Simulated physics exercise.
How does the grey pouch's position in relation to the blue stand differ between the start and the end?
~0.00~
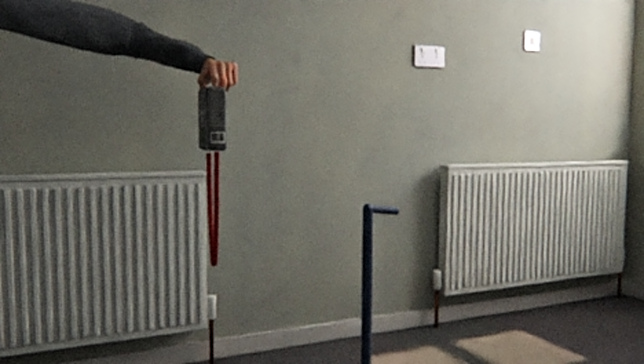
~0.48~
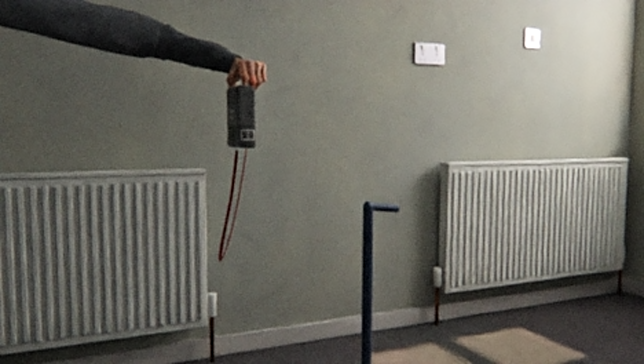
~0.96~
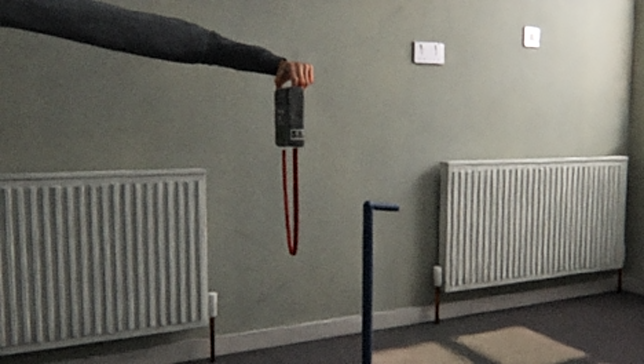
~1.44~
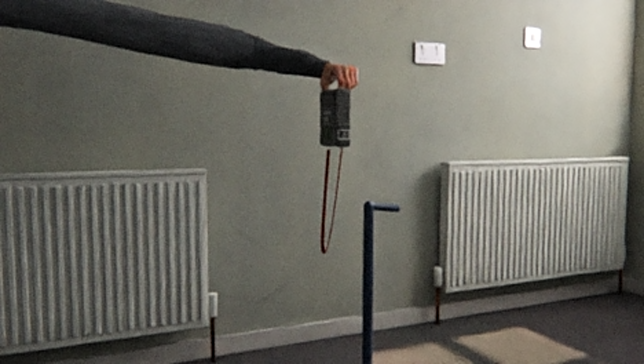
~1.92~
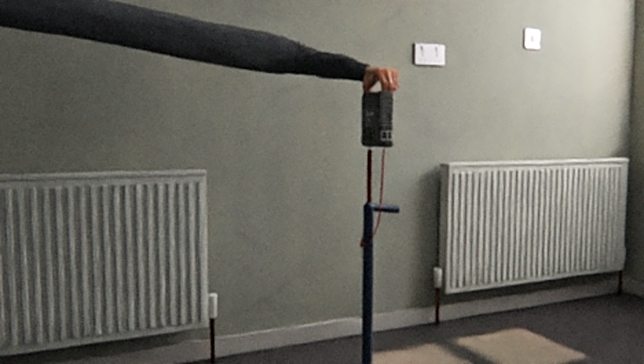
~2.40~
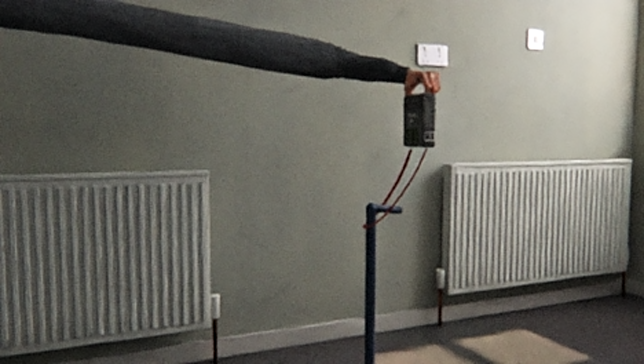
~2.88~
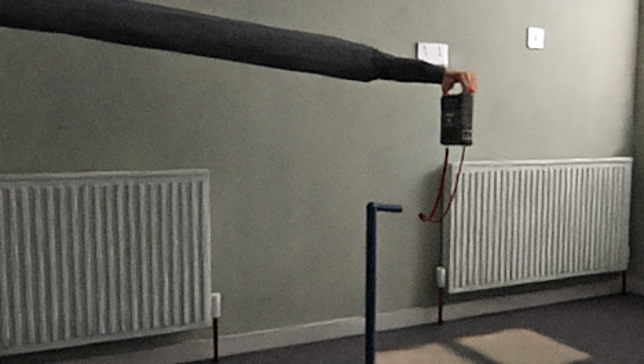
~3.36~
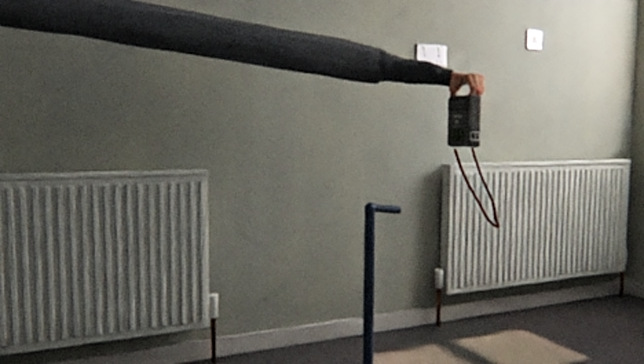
At the start the grey pouch is well to the left of the blue stand, near the left radiator. By the end it is to the right of the stand, held above the near end of the right radiator.
